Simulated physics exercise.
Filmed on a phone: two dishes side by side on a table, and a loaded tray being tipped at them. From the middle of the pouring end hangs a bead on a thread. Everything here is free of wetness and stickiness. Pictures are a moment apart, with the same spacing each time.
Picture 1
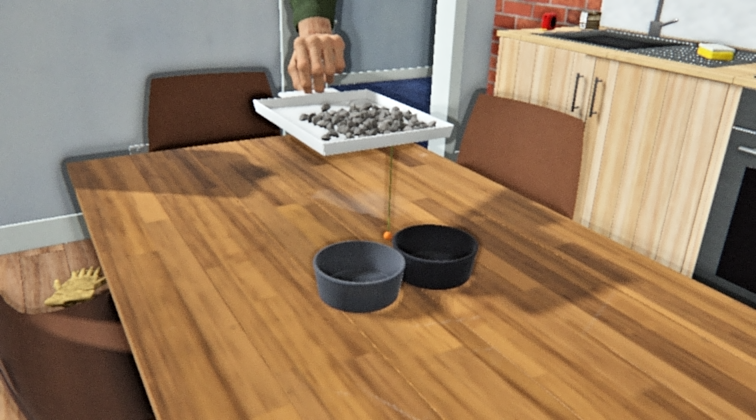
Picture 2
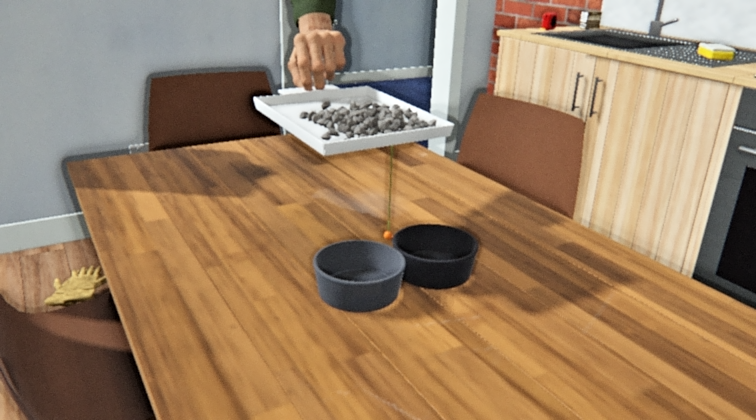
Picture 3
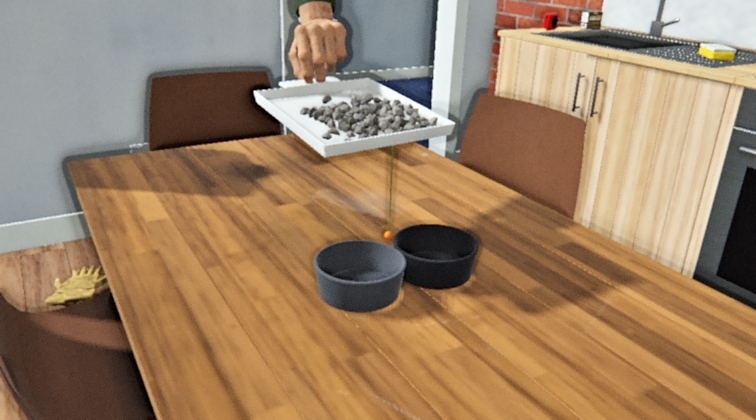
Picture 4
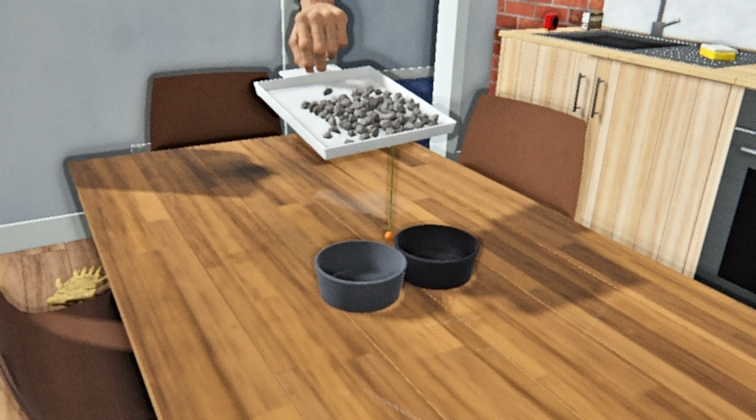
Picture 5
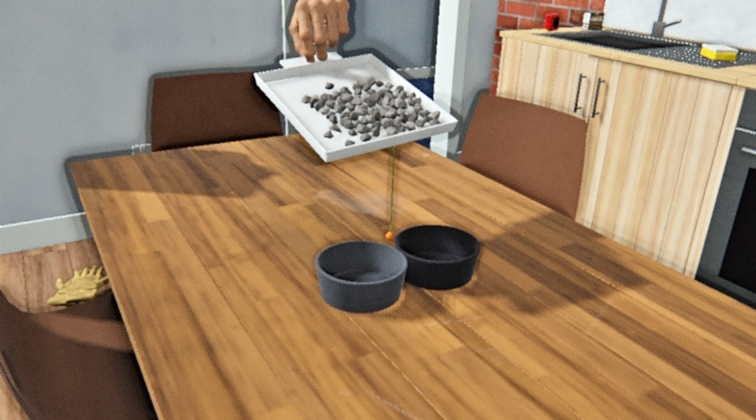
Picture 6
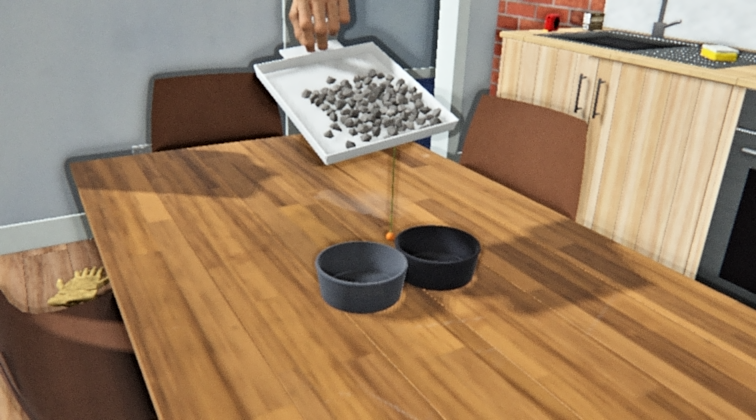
A hand gradually tilted a white tray of gray gravel above two dark bowls on a wooden table, its front edge dipping lowest at the left corner while the stones stayed on the tray.
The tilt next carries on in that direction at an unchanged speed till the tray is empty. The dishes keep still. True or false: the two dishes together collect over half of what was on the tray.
True.
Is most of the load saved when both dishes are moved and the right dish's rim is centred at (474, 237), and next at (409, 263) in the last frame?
For the two tries in order: Not as much as half, exceeding half.
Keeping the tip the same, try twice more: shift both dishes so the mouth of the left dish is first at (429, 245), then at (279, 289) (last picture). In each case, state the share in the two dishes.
Roughly 0 per cent, then roughly 80 per cent.
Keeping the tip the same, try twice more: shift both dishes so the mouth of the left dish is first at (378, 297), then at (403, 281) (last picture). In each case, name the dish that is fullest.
The left-hand one the first time, the left-hand one the second.
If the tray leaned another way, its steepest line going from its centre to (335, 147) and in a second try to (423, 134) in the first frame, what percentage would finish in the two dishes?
Around 80 per cent first, around 100 per cent next.
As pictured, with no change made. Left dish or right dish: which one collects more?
Well, that is left of the pair.
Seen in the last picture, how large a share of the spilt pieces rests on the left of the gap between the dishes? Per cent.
Close to 60 %.
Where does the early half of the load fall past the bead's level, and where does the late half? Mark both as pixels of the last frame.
I'd say close to (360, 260) at first and close to (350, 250) later on.
Just after the last frame, tray tipped steeply; almost all on the tray; just a few in the air.
A moment on, tray tipped right over; about a tenth on the tray; roughly half in the left dish; about a tenth outside both; roughly a quarter in the air.
Further on, tray tipped past a quarter turn; the larger part in the left dish; roughly a quarter outside both.
When it is over, tray tipped past a quarter turn; the larger part in the left dish; not one in the right dish; roughly a quarter outside both.
